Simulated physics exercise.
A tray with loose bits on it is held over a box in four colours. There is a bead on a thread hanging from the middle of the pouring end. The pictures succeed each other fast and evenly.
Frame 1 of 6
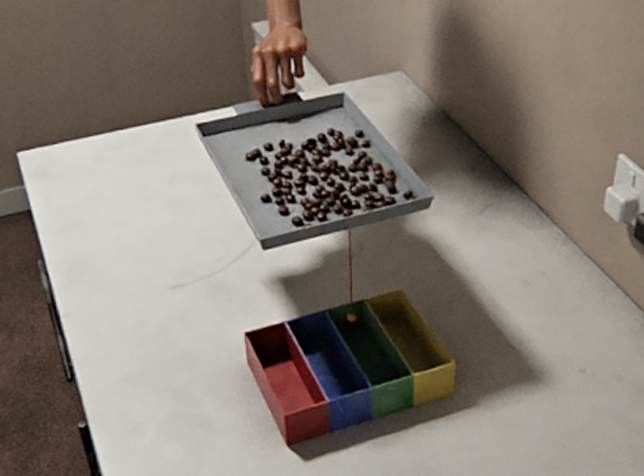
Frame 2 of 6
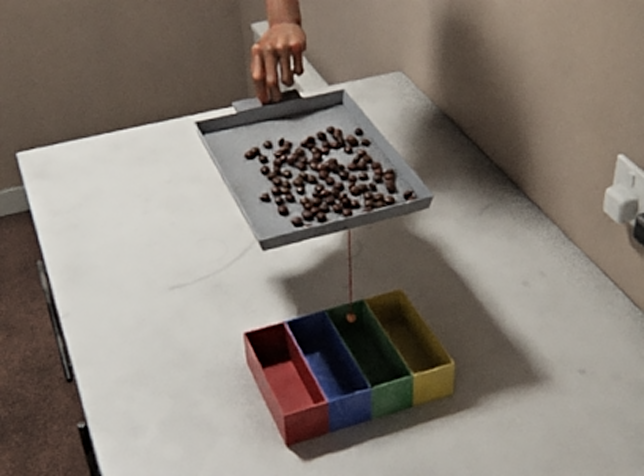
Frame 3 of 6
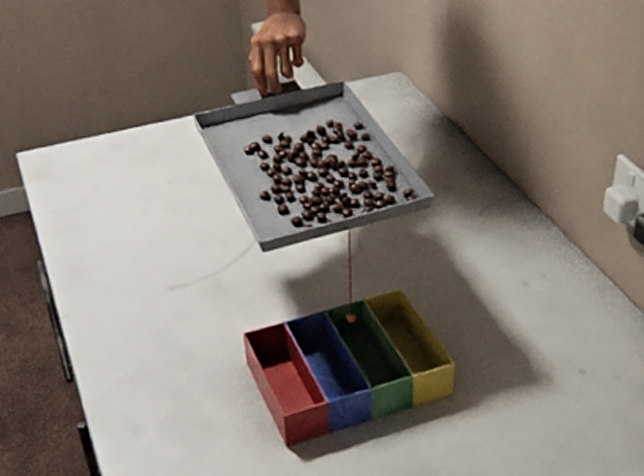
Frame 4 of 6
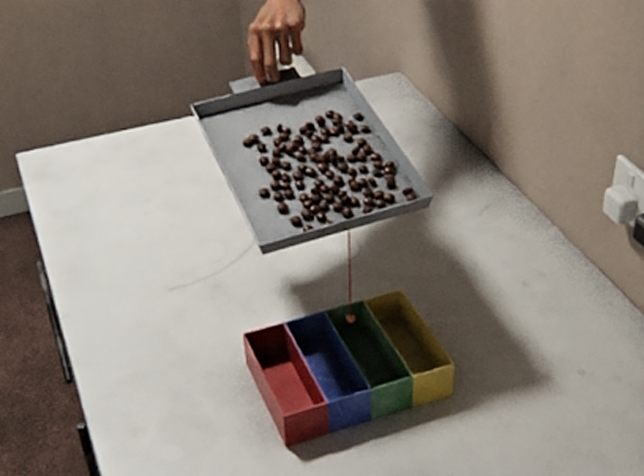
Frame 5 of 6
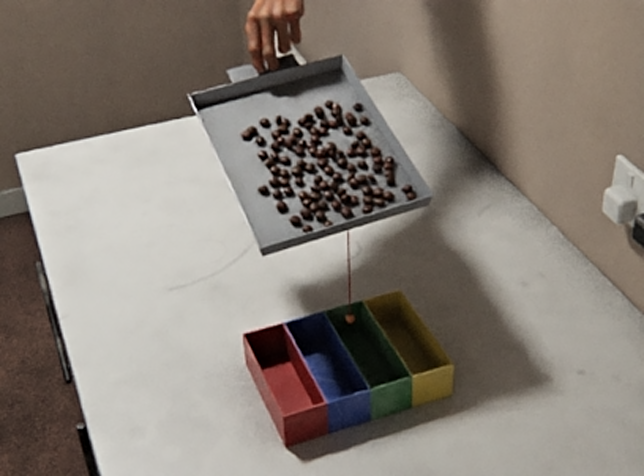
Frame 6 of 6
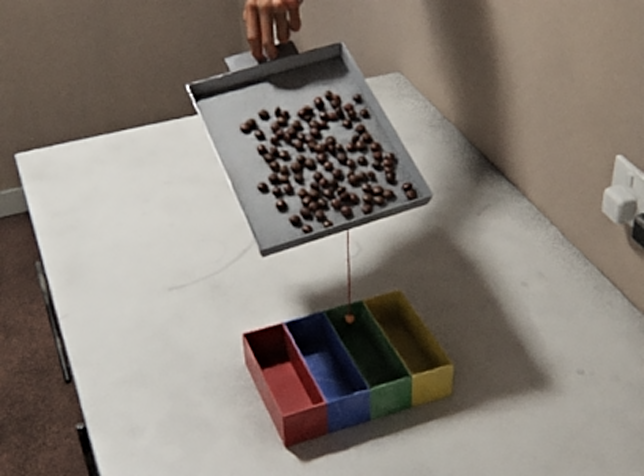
A hand gradually tilts a gray tray of small brown pieces above a four-coloured box.
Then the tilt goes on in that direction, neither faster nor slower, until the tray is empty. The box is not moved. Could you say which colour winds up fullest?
The red cell winds up fullest.
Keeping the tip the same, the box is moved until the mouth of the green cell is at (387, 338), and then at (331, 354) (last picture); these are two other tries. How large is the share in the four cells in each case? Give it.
The first gives 80 %, the second 100 %.
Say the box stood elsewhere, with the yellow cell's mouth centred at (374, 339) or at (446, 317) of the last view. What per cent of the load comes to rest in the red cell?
Trial 1 near 10 percent, trial 2 near 30 percent.
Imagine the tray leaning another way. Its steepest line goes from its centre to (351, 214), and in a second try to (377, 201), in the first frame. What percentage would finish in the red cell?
Lab note: Case 1 near 0 %, case 2 near 0 %.
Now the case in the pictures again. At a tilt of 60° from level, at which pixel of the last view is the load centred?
Look close to (324, 211) in the last picture.
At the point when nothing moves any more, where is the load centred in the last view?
Close to (303, 396) in the last picture.
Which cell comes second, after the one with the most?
The cell in blue.
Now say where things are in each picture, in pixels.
Corners of the pouring end (263, 236) and (430, 194), level; middle of the load (324, 176), flat chocolate drops; bead on its thread (352, 318); red cell (307, 420); blue cell (350, 407); green cell (393, 394); yellow cell (434, 381), in the first frame.
Corners of the pouring end (262, 237) and (429, 194), level; middle of the load (323, 175), in the second frame.
Corners of the pouring end (262, 239) and (429, 194), tipped barely, lowest at the left corner; middle of the load (323, 172), in the third frame.
Corners of the pouring end (262, 242) and (429, 194), tipped a little, lowest at the left corner; middle of the load (323, 167), in the fourth frame.
Corners of the pouring end (262, 245) and (429, 194), tipped a little, lowest at the left corner; middle of the load (322, 162), in the fifth frame.
Corners of the pouring end (261, 247) and (429, 193), tipped clearly, lowest at the left corner; middle of the load (322, 158); red cell (305, 422); blue cell (349, 408); green cell (391, 395); yellow cell (432, 382), in the sixth frame.
Just after the last frame, tray tipped steeply; every one on the tray.
A moment on, tray tipped right over; roughly half on the tray; about a tenth in the red cell; just a few in the blue cell; just a few in the green cell; roughly a quarter falling or outside the box.
Further on, tray tipped past a quarter turn; roughly half in the red cell; roughly a quarter in the blue cell; about a tenth in the green cell; just a few in the yellow cell; just a few falling or outside the box.
When it is over, tray tipped past a quarter turn; roughly half in the red cell; roughly a quarter in the blue cell; about a tenth in the green cell; just a few in the yellow cell; just a few outside the box.
